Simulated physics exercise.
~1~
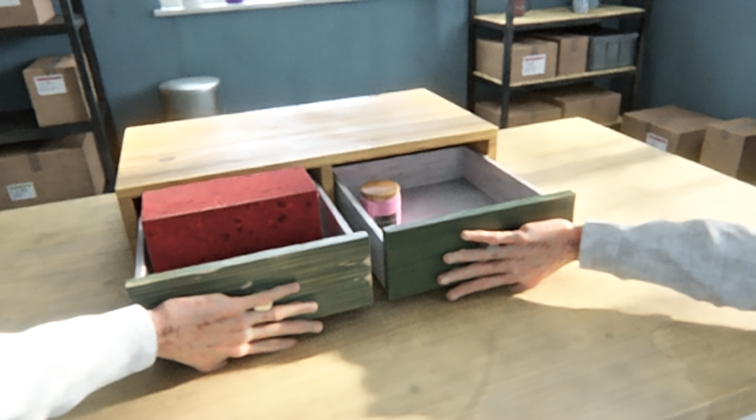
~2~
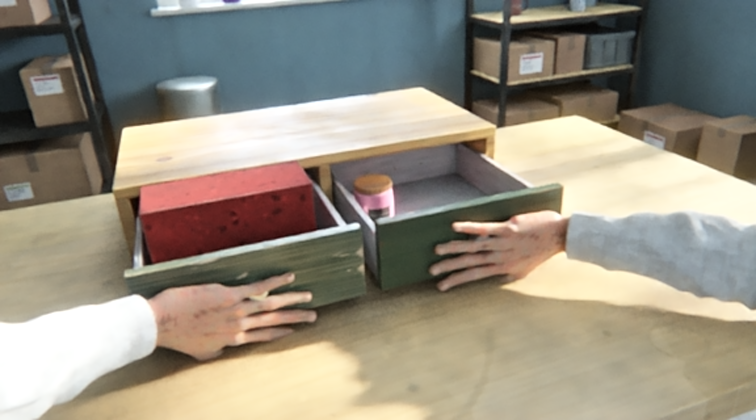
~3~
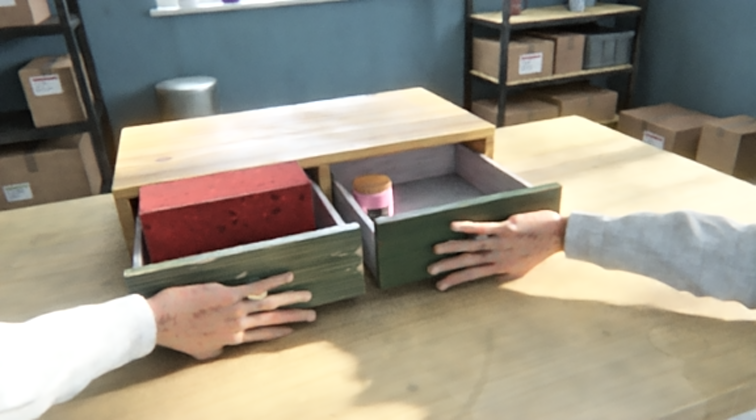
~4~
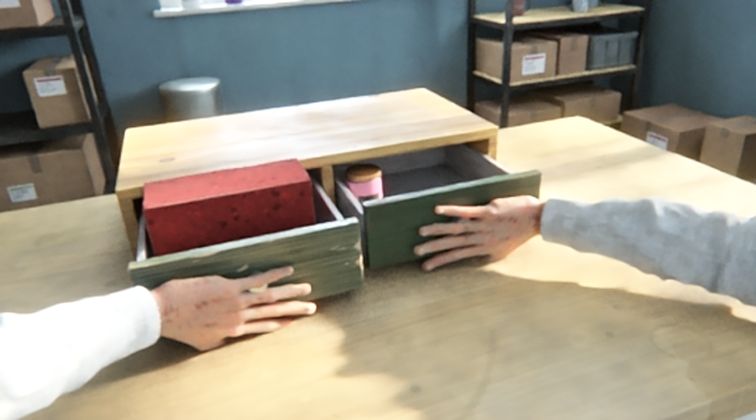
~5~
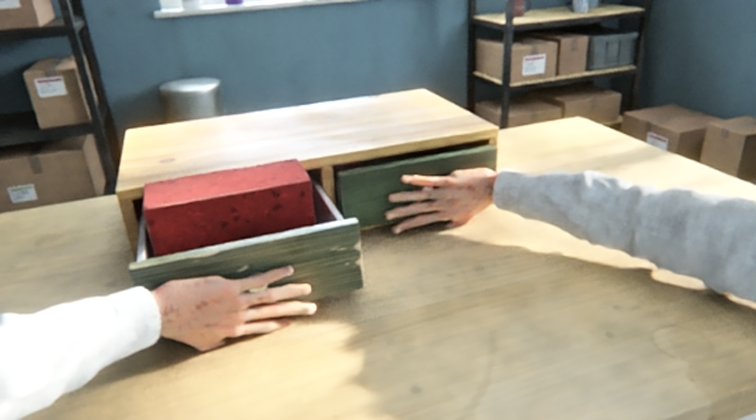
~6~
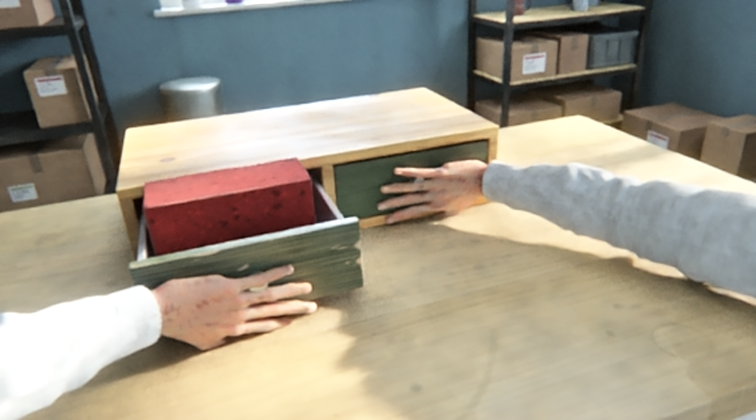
On a wooden table in a room with shelves of cardboard boxes, two hands pushed at a small chest's open green drawers; the right one, holding a pink jar, slid fully shut, while the left, with a big red block inside, stayed open.
